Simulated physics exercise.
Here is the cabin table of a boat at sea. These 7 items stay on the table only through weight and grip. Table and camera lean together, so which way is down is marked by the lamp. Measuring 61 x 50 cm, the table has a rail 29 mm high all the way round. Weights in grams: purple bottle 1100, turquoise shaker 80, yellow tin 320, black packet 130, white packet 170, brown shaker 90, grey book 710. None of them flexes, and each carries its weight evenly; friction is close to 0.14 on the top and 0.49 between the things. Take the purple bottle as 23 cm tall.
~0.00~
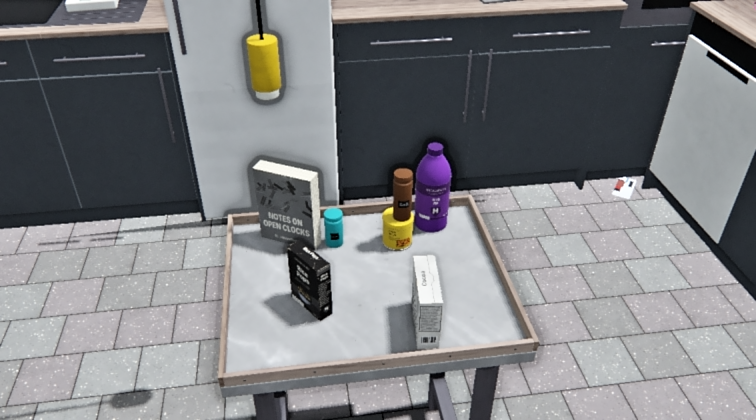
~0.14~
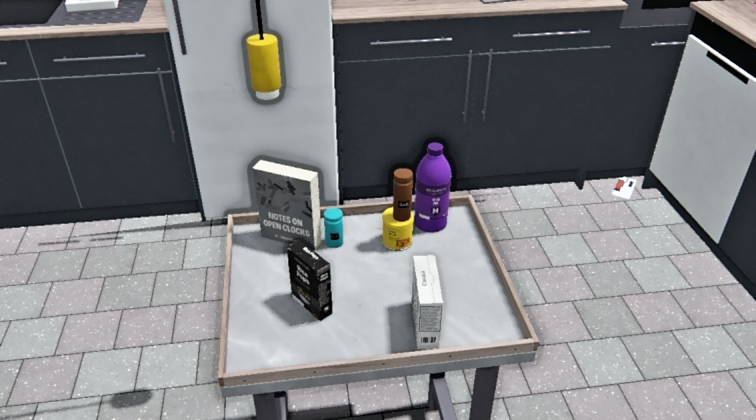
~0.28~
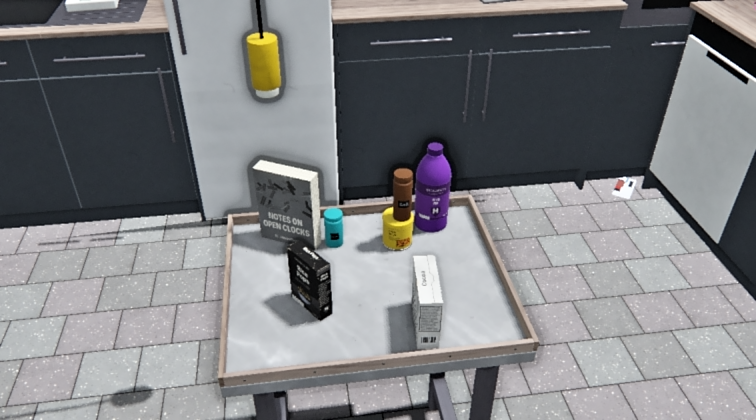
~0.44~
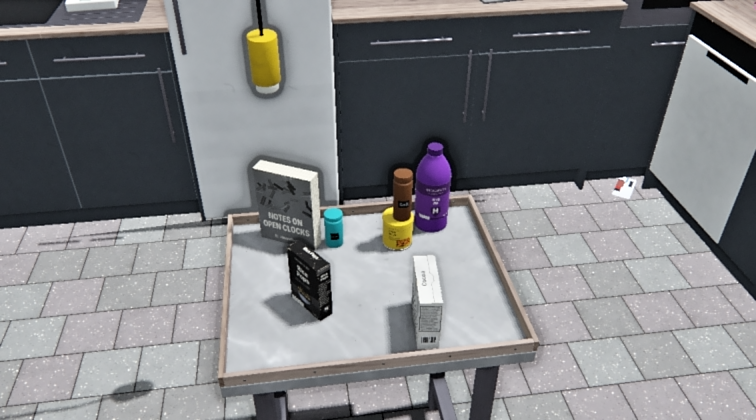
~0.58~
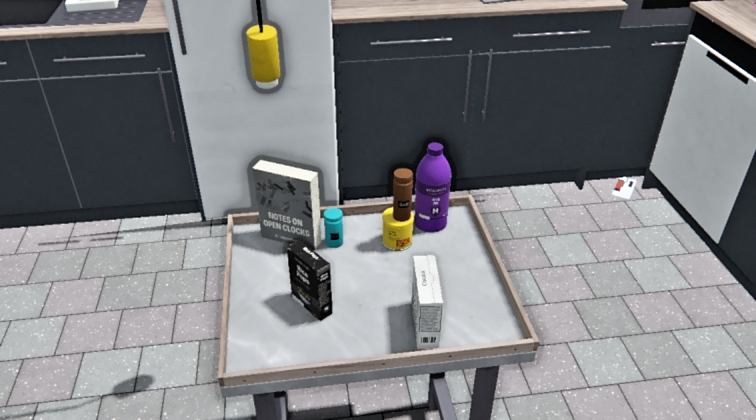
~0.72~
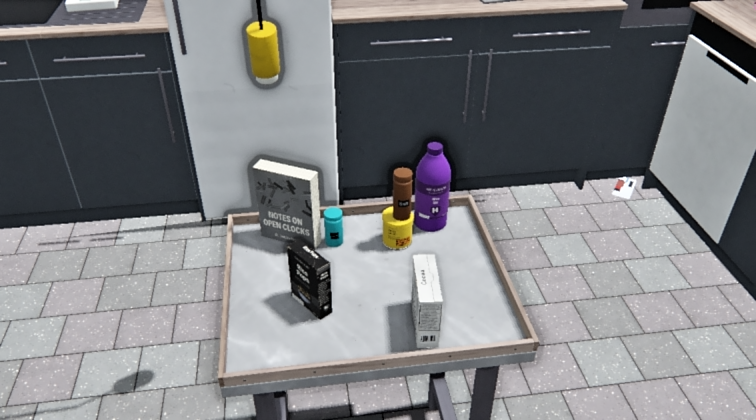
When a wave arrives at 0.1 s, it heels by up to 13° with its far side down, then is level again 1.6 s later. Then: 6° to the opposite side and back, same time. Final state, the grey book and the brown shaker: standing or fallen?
Grey book fallen; brown shaker fallen.
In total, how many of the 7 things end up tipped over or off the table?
I get 2.
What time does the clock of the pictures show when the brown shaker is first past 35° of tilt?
That first happens close to 1.3 seconds.
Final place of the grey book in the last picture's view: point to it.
It finishes at roughly (311, 375).
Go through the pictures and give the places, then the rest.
In the first frame, boat level; grey book (288, 206); brown shaker (403, 195).
In the second frame, boat level; yellow tin (398, 229); black packet (310, 281).
In the third frame, heel 2°, far side down; white packet (426, 302); purple bottle (433, 186).
In the fourth frame, heel 5°, far side down; turquoise shaker (334, 228); yellow tin (398, 229).
In the fifth frame, heel 9°, far side down; black packet (310, 281); white packet (426, 302).
In the sixth frame, heel 11°, far side down; grey book (288, 205); brown shaker (402, 195).
After 1.22 s, heel 9°, far side down; brown shaker 14° off its base near (395, 169); grey book 5° off its base near (294, 190); black packet moved 13 cm.
After 1.72 s, boat level; brown shaker and grey book now off the table; black packet moved 18 cm; white packet moved 25 cm.
In the end (3.8 s), off the table and tipped over, brown shaker and grey book; not toppled but over 5 cm from the start, turquoise shaker, yellow tin, black packet and white packet; the last one under 5 cm from the start. In the last view, grey book near (311, 375), brown shaker near (377, 356).
